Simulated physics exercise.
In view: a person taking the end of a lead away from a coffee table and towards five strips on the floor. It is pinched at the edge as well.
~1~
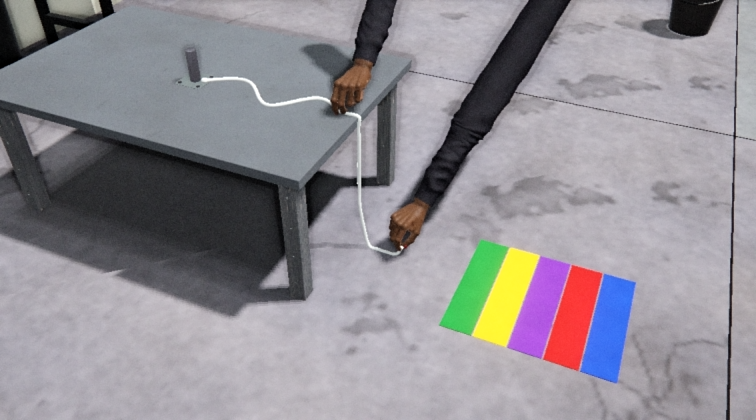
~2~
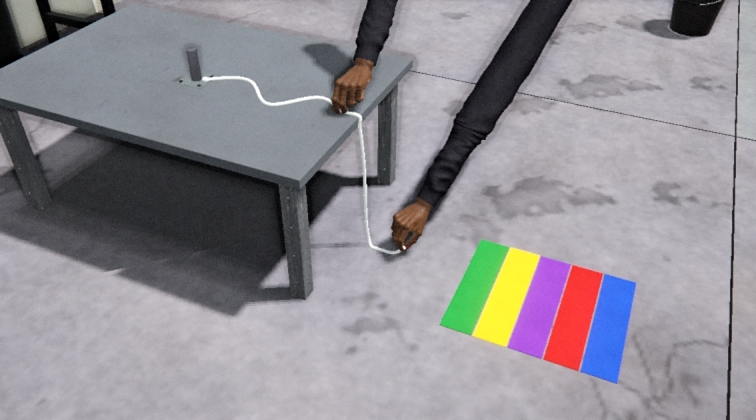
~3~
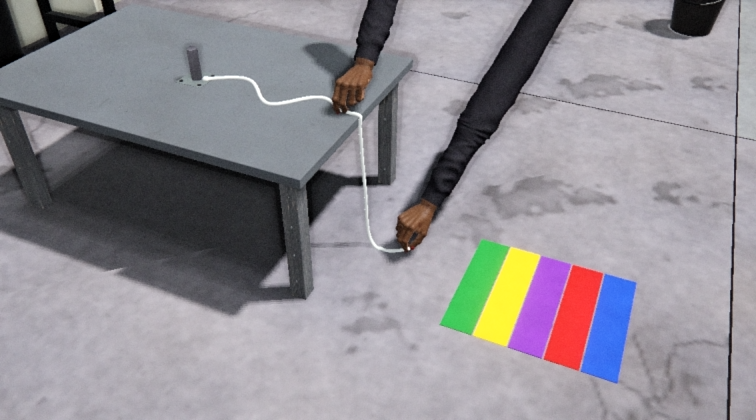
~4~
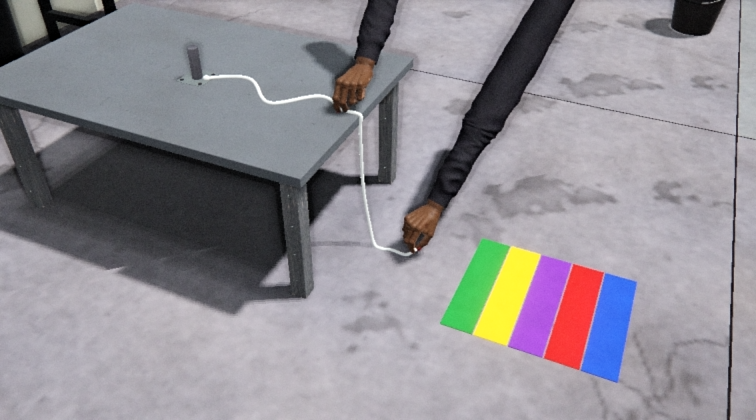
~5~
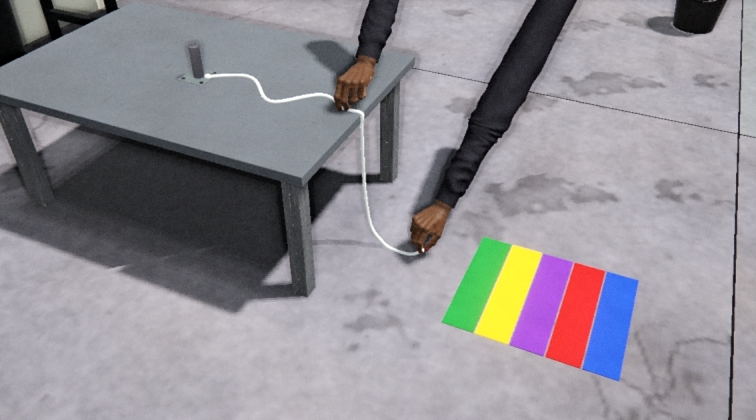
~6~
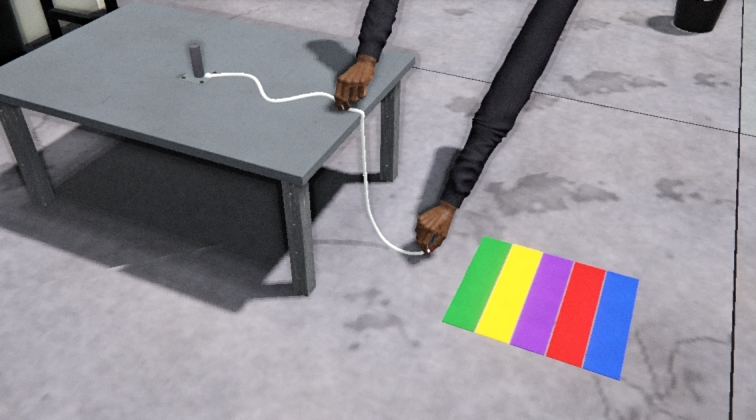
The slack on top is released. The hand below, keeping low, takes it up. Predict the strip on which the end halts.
The purple strip.
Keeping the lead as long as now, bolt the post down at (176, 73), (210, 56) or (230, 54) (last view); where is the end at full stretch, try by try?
You'd find it around (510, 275), then (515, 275), and finally (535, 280).
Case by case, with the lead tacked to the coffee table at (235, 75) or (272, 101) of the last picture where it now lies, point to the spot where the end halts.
In order, the pixels are (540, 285) and (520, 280).
A little later, end near (494, 270); over green.
Next, end near (526, 279); over yellow.
When it is tight, end near (545, 285); over purple. It halts on the purple strip.
